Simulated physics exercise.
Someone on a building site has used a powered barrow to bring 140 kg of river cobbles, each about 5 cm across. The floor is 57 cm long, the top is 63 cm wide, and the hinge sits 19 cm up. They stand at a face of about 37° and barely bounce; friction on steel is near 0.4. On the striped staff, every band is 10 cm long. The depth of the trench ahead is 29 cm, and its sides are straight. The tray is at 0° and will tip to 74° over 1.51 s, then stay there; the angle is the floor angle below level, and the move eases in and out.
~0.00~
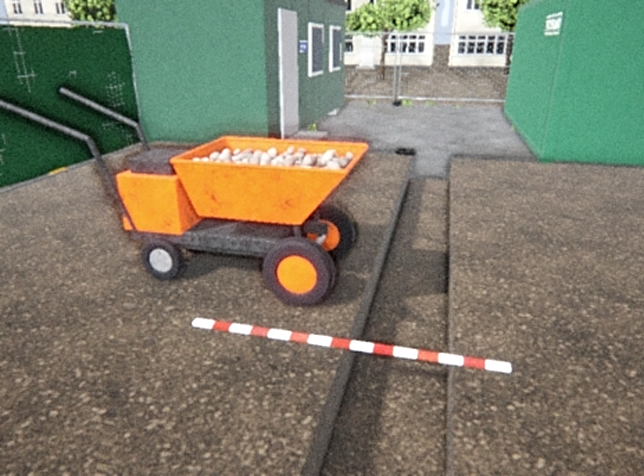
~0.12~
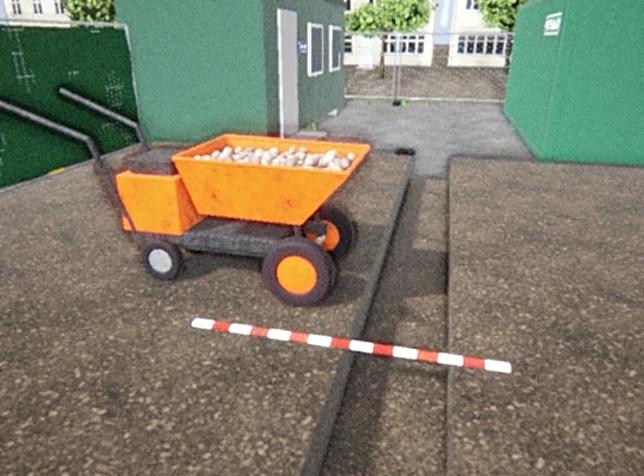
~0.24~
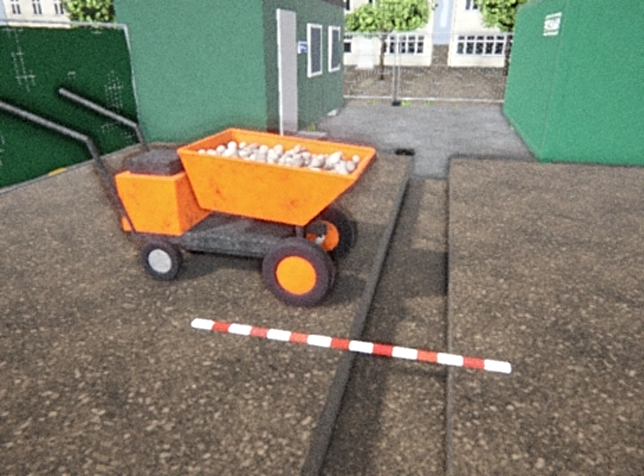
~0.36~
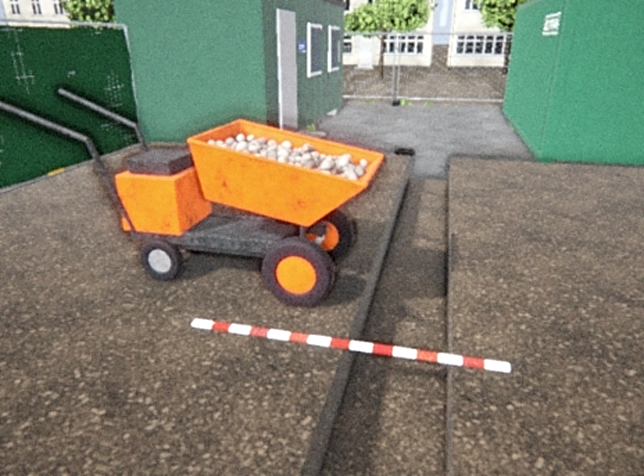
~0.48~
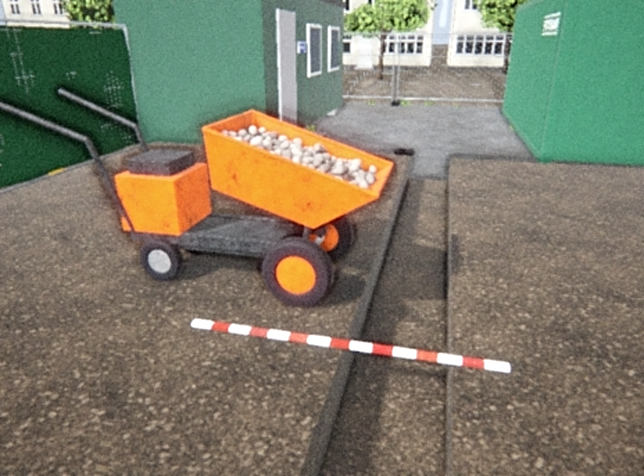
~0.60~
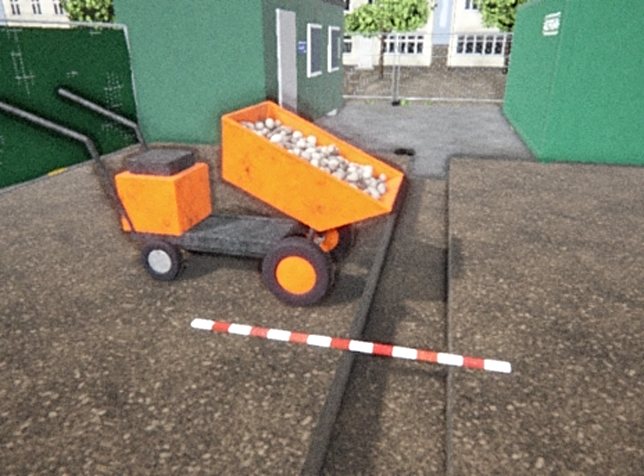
An orange powered barrow's tray of pale cobbles tilting steadily forward to the right, its rear rising beside a narrow trench.
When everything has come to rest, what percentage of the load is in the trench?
About 65 per cent.
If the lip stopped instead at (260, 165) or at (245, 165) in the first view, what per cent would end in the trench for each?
From the first place around 85 per cent, from the other around 60.
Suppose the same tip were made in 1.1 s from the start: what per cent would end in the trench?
That would give about 60 percent.
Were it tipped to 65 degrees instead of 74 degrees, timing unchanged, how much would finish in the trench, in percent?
Trench share: Approx. 65%.
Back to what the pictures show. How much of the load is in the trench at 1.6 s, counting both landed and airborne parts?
Some 35 per cent.
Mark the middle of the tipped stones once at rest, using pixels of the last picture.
Look at roughly (436, 323).
After 1.1 s the floor is at 62°; 99 % in the tray, 1 % in the trench; the foremost stones are at (435, 259).
After 1.6 s the floor is at 74°; 40 % in the tray, 35 % in the trench, 26 % past the trench; the foremost stones are at (545, 311).
After 2.0 s the floor is at 74°; 11 % in the tray, 54 % in the trench, 35 % past the trench; the foremost stones are at (629, 320).
After 3.9 s the floor is at 74°; 0 % in the tray, 65 % in the trench, 35 % past the trench; the foremost stones are past the picture's edge.
